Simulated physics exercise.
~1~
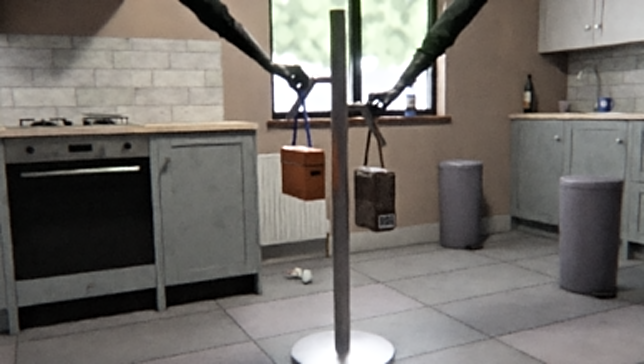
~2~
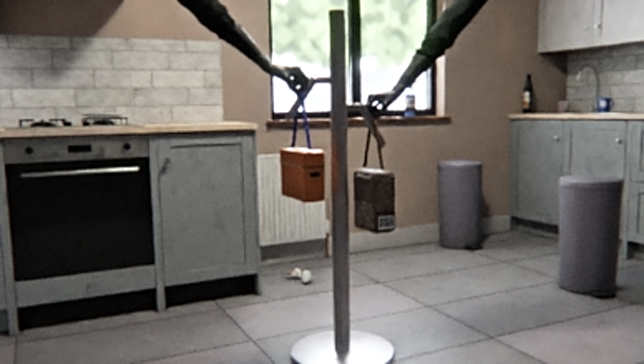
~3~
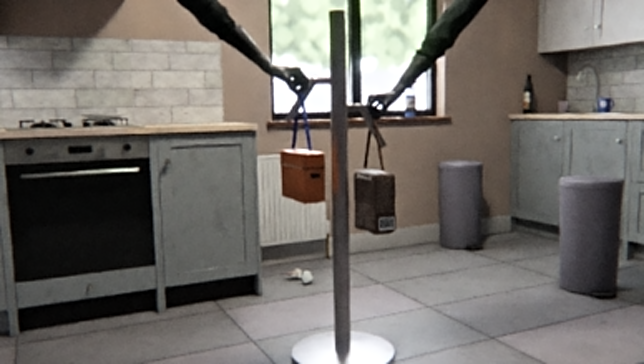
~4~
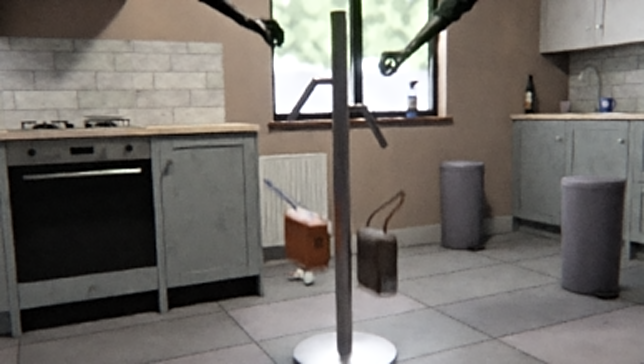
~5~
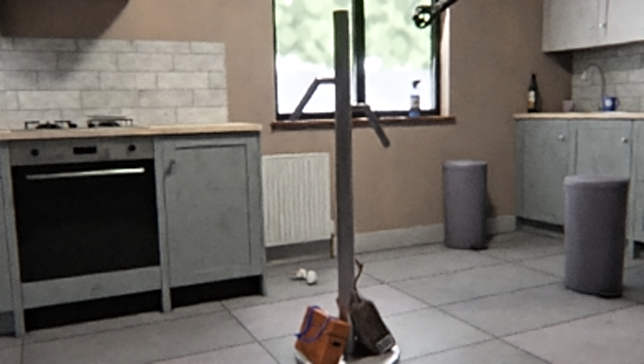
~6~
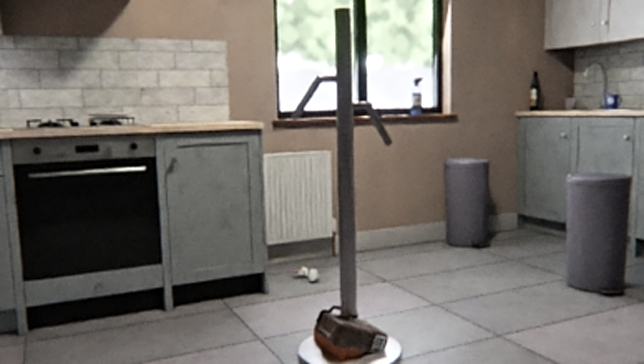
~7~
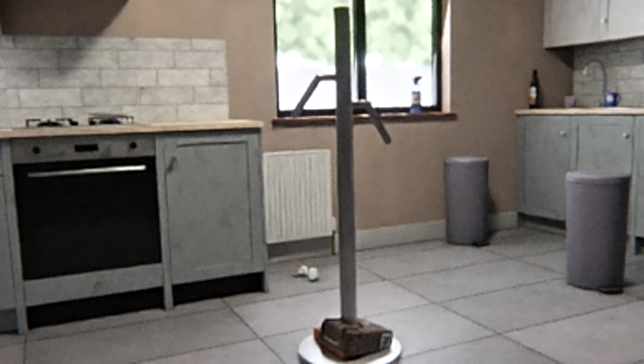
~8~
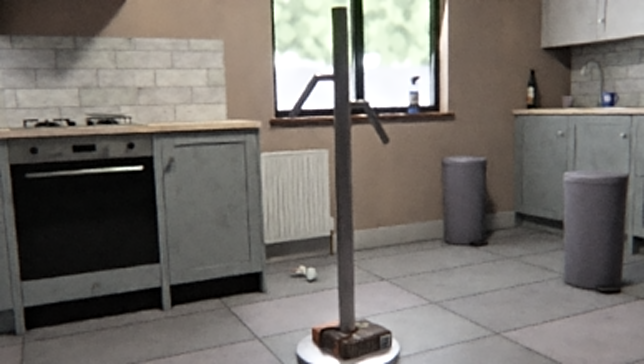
To begin with, two dark hands hold an orange case and a brown sack by their loops at the pegs of a metal post in a kitchen, the case on the left and the sack on the right. For a moment, both hang there almost still. Then the hands draw back, and both items drop, still upright, with their loops off the pegs. They land leaning by the base of the post as the arms leave the view. Finally, both tip onto their sides and settle together at the foot of the post, leaving the pegs bare.
